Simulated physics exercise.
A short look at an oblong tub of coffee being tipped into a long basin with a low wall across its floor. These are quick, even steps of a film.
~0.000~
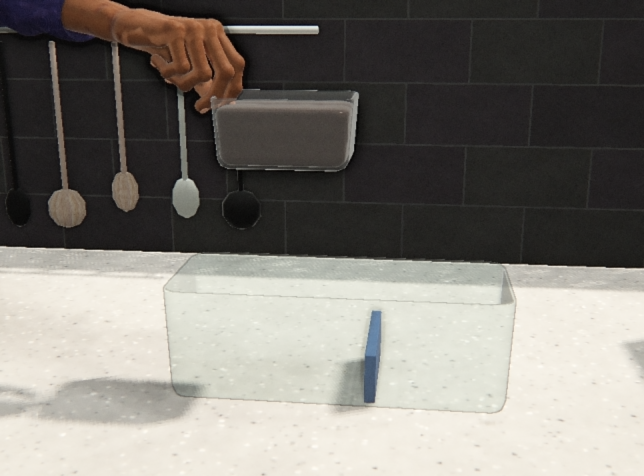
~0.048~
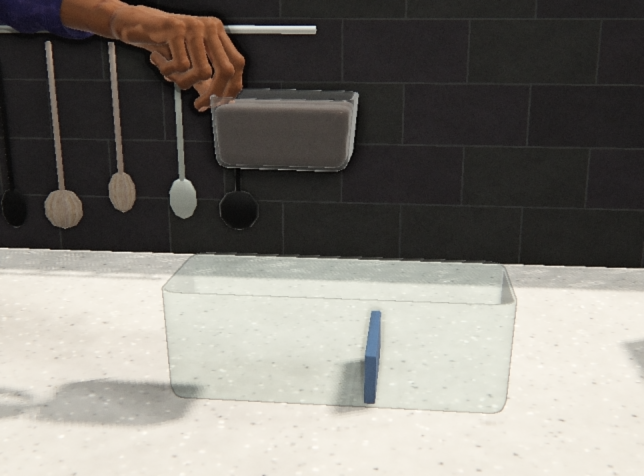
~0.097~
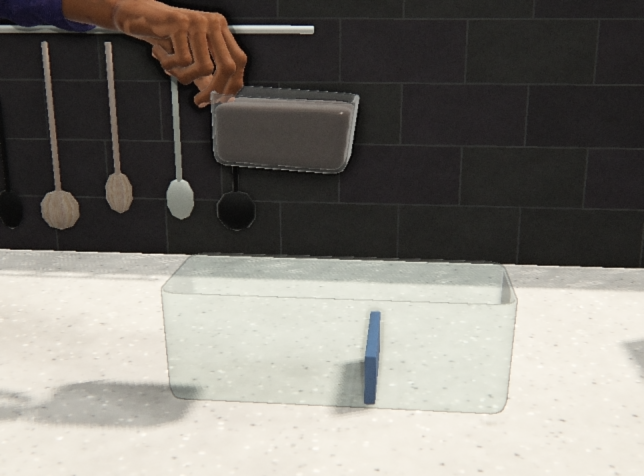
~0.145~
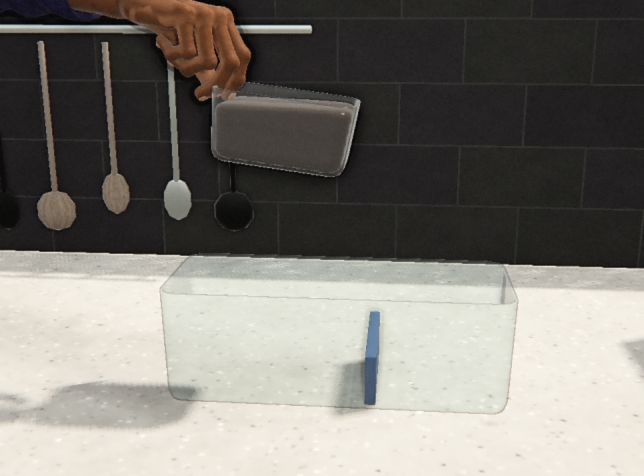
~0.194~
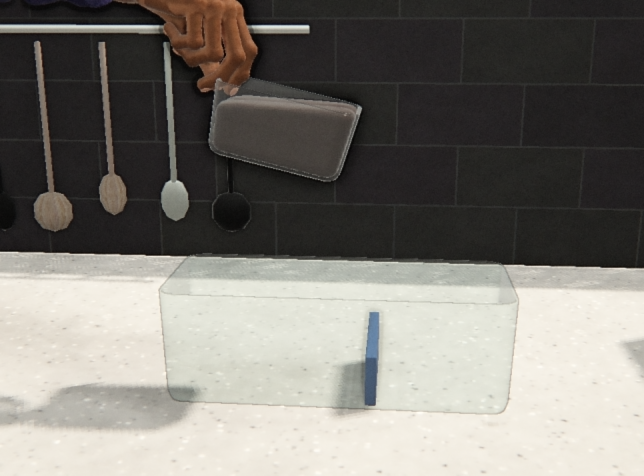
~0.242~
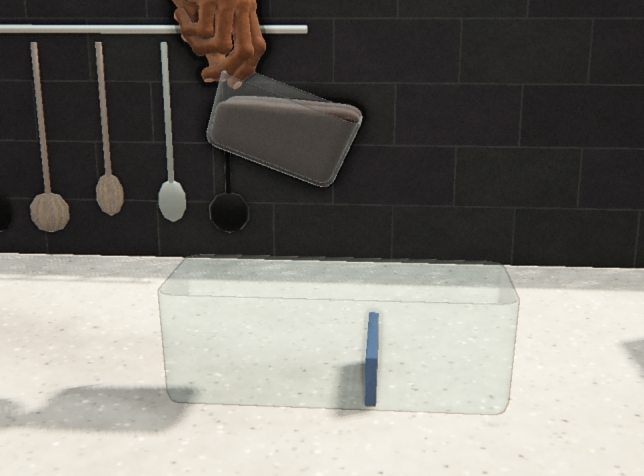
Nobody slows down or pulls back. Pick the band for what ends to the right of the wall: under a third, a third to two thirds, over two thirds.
In the end over two thirds is right of the wall.
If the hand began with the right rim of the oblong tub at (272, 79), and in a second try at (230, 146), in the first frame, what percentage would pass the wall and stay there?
In turn 5 and 0 in a hundred.
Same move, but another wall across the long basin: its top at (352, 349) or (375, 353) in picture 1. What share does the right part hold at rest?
First some 75, then 65 per cent.
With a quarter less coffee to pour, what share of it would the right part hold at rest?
Some 75 per cent.
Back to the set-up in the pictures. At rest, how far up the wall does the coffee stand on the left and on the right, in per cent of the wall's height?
Some 10 per cent left and 50 right.
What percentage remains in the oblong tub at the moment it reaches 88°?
It comes to 20 per cent or so.
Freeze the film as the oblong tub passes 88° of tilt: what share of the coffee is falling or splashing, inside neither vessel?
Near 50 %.
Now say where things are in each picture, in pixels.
It leans 0°; its right rim is at (355, 98); the coffee meets the walls at (224, 105) and (353, 106); the long basin's rim runs from (179, 272) to (510, 284); the wall's top is at (374, 333), in the first picture.
It leans 1°; its right rim is at (355, 99); the coffee meets the walls at (224, 104) and (353, 107), in the second picture.
It leans 3°; its right rim is at (356, 101); the coffee meets the walls at (223, 103) and (353, 107), in the third picture.
It leans 8°; its right rim is at (357, 106); the coffee meets the walls at (224, 102) and (355, 108), in the fourth picture.
It leans 13°; its right rim is at (359, 113); the coffee meets the walls at (225, 100) and (358, 109), in the fifth picture.
It leans 20°; its right rim is at (359, 122); the coffee meets the walls at (224, 101) and (359, 116); 2 per cent is over the edge, in the sixth picture.
A moment on, the oblong tub is tipped on its side and 22 per cent is still to pour, 0 is left of the wall and 29 right of it.
Next, the oblong tub is tipped right over and 1 per cent is still to pour, 14 is left of the wall and 75 right of it.
Then the oblong tub is tipped right over and 0 per cent is still to pour, 21 is left of the wall and 75 right of it.
Later the oblong tub is tipped right over and 0 per cent is still to pour, 21 is left of the wall and 75 right of it.
At rest 21 per cent lies left of the wall, 75 right of it and 4 outside.
